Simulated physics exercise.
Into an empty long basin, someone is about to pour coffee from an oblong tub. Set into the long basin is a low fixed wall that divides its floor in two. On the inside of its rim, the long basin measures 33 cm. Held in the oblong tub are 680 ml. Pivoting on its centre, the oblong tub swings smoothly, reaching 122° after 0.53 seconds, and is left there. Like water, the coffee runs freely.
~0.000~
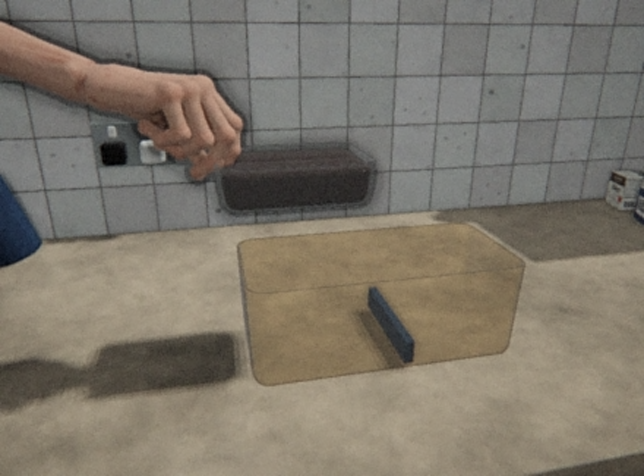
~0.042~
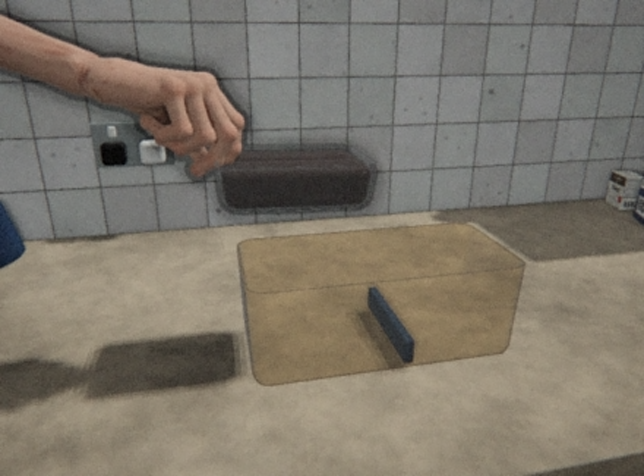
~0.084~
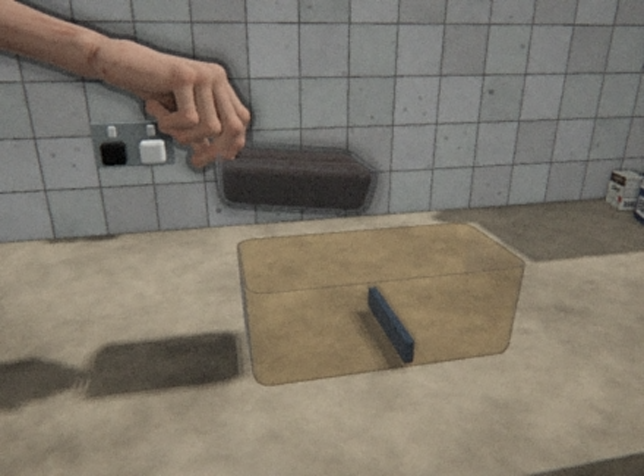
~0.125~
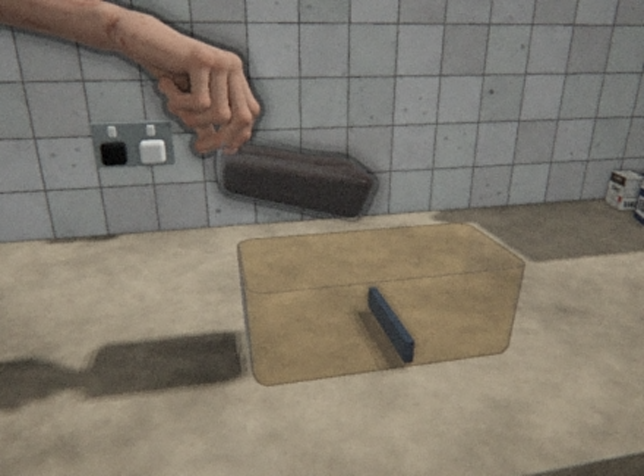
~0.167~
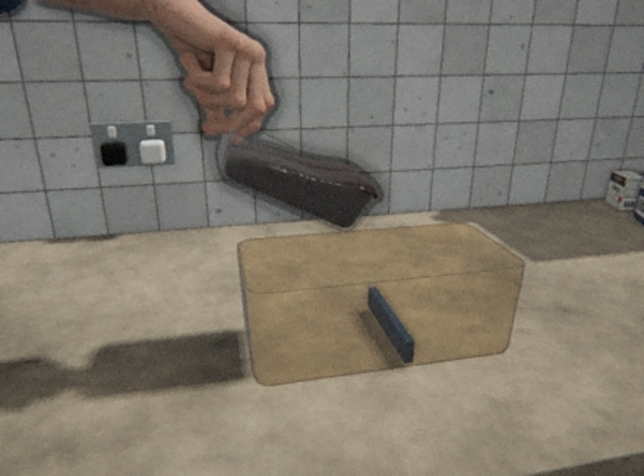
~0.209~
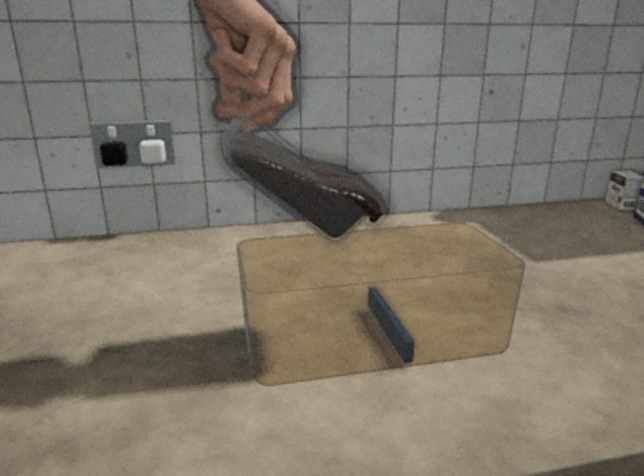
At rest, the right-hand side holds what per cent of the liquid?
It holds some 36 in every hundred.
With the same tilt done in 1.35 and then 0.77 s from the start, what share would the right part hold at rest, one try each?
60 per cent first, 50 per cent second.
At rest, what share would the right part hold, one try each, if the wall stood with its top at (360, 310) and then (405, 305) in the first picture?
I'd put it at about 65 per cent for the first and about 20 per cent for the second.
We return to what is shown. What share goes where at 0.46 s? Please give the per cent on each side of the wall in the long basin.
Lab note: Left near 58, right near 34.
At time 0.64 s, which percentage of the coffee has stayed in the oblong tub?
About 0 per cent.
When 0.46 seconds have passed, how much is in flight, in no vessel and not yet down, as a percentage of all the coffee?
Roughly 3 %.
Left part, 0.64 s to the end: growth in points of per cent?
About 5 percent.
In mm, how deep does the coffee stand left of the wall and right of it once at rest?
Some 16 mm on the left and some 12 mm on the right.
By 0.46 s the tilt is 116° and 6 per cent is still to pour, 58 is left of the wall and 33 right of it.
By 0.64 s the tilt is 122° and 0 per cent is still to pour, 54 is left of the wall and 35 right of it.
By 0.82 s the tilt is 122° and 0 per cent is still to pour, 58 is left of the wall and 37 right of it.
By 1.03 s the tilt is 122° and 0 per cent is still to pour, 59 is left of the wall and 36 right of it.
At rest 59 per cent lies left of the wall, 36 right of it and 5 outside.
